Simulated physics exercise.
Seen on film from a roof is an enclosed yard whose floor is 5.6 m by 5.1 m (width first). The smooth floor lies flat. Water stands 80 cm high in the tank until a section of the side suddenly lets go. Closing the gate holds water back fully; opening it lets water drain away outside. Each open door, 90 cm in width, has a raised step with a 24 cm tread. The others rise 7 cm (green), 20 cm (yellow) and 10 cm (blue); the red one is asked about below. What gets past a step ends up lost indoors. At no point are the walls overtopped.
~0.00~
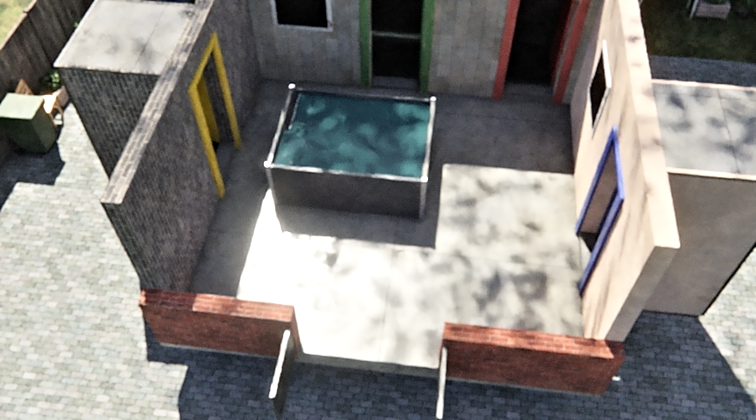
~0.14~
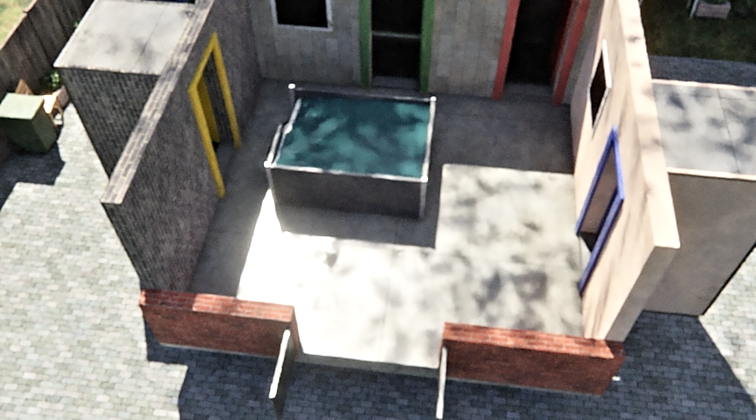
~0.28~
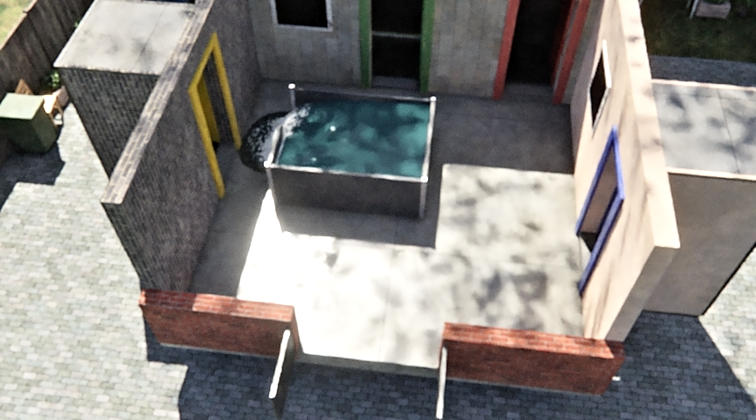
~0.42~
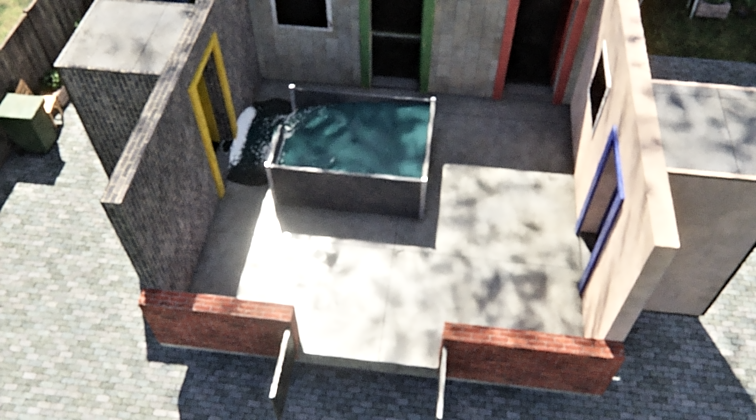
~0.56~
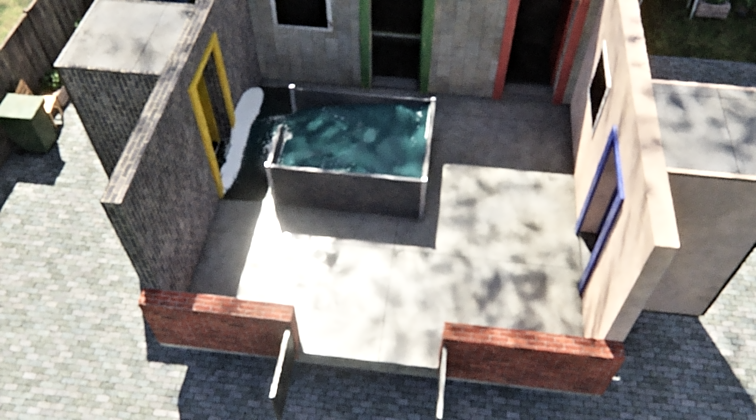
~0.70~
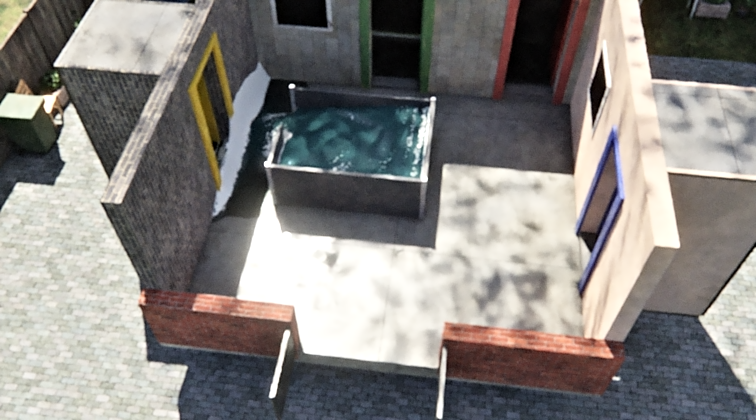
In a walled yard, a tank of water stood still until water poured out of its left side, spread across the floor in a dark sheet with a white foamy edge, and reached the yellow door.
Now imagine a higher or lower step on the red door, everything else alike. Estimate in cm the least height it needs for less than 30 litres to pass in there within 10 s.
I would say 15 cm.
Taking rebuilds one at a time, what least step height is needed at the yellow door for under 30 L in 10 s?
For yellow: Close to 35 cm.
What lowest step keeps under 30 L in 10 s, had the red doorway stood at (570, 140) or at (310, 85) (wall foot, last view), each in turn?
Roughly 20 cm for the first and 28 cm for the second.
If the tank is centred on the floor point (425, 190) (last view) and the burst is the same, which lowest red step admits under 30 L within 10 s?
New minimum height: Approx. 9.5 cm.
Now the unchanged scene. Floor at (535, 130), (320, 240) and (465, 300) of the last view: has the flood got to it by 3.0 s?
One by one: Drenched, drenched, clear.
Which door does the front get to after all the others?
Coming last is the blue one.
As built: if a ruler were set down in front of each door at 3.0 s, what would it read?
Red door 3 cm, green door 7 cm, yellow door 23 cm, blue door 0 cm.
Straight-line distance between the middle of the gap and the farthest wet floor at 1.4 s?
Around 3.6 m out.
After 1.4 s water covers 25 % of the floor, deepest (64 cm) near (260, 86); it has not reached the red door.
After 3.0 s water covers 55 % of the floor, deepest (38 cm) near (260, 86); 3 cm at the red door, 0 litres in over its 16 cm step.
After 10.0 s water covers 95 % of the floor, deepest (14 cm) near (200, 257); 12 cm at the red door, 25 litres in over its 16 cm step.
At the red door as built, the water arrived by 2.4 s and peaked near 17 cm at 4.2 s.
Run again over the same 10 s with other heights there, 42 litres in over 13.5 cm, 14 litres over 18.5 cm. The limit of 30 litres is kept from about 15 cm up.
